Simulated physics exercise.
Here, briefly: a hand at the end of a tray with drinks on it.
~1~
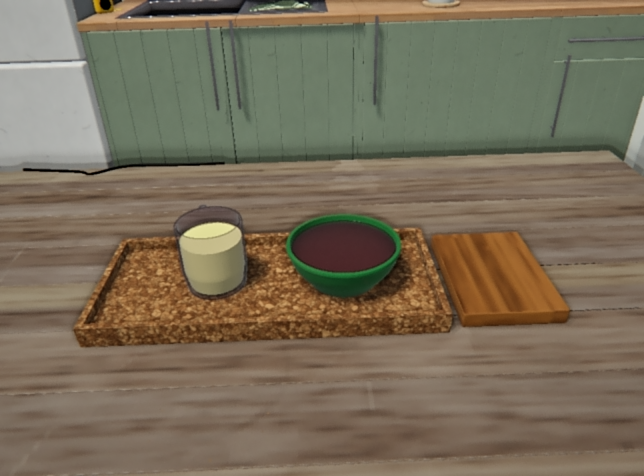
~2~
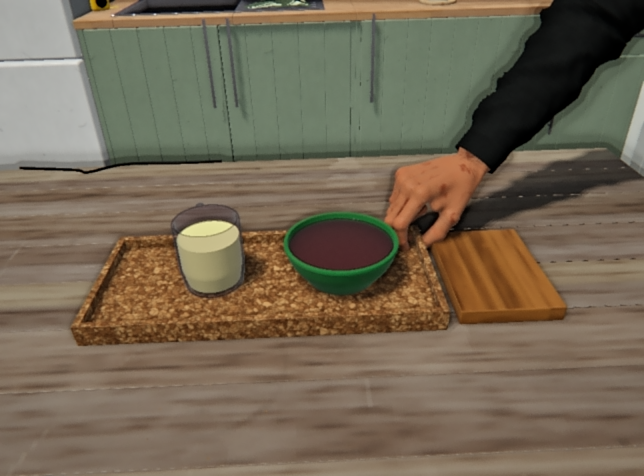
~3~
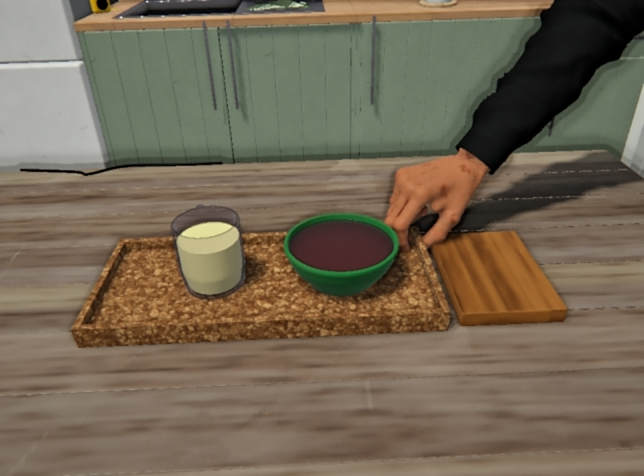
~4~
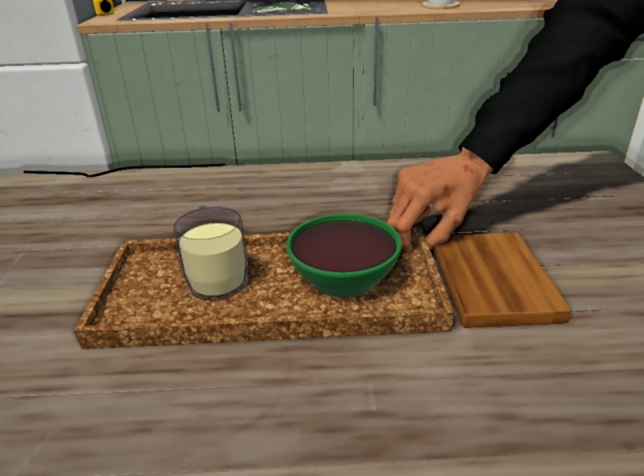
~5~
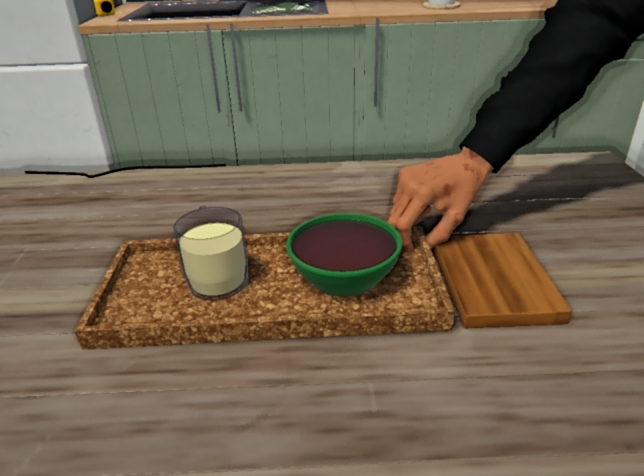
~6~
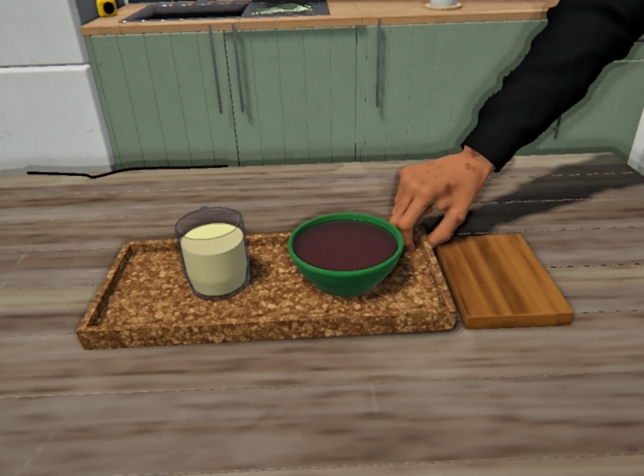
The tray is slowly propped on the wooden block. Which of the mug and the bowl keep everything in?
Mug - keeps it in, bowl - keeps it in.
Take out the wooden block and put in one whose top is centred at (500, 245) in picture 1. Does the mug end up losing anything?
Sheds nothing.
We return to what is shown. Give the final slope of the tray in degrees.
Measured tilt: Approx. 3°.
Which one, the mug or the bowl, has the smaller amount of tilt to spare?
Answer: The right one.
Soon after, the tray slopes by about 2°; mug, nothing has left it; bowl, nothing has left it.
Later, the tray slopes by about 4°; mug, nothing has left it; bowl, nothing has left it.
In the end, the tray slopes by about 3°, resting on the wooden block; mug, nothing has left it; bowl, nothing has left it.
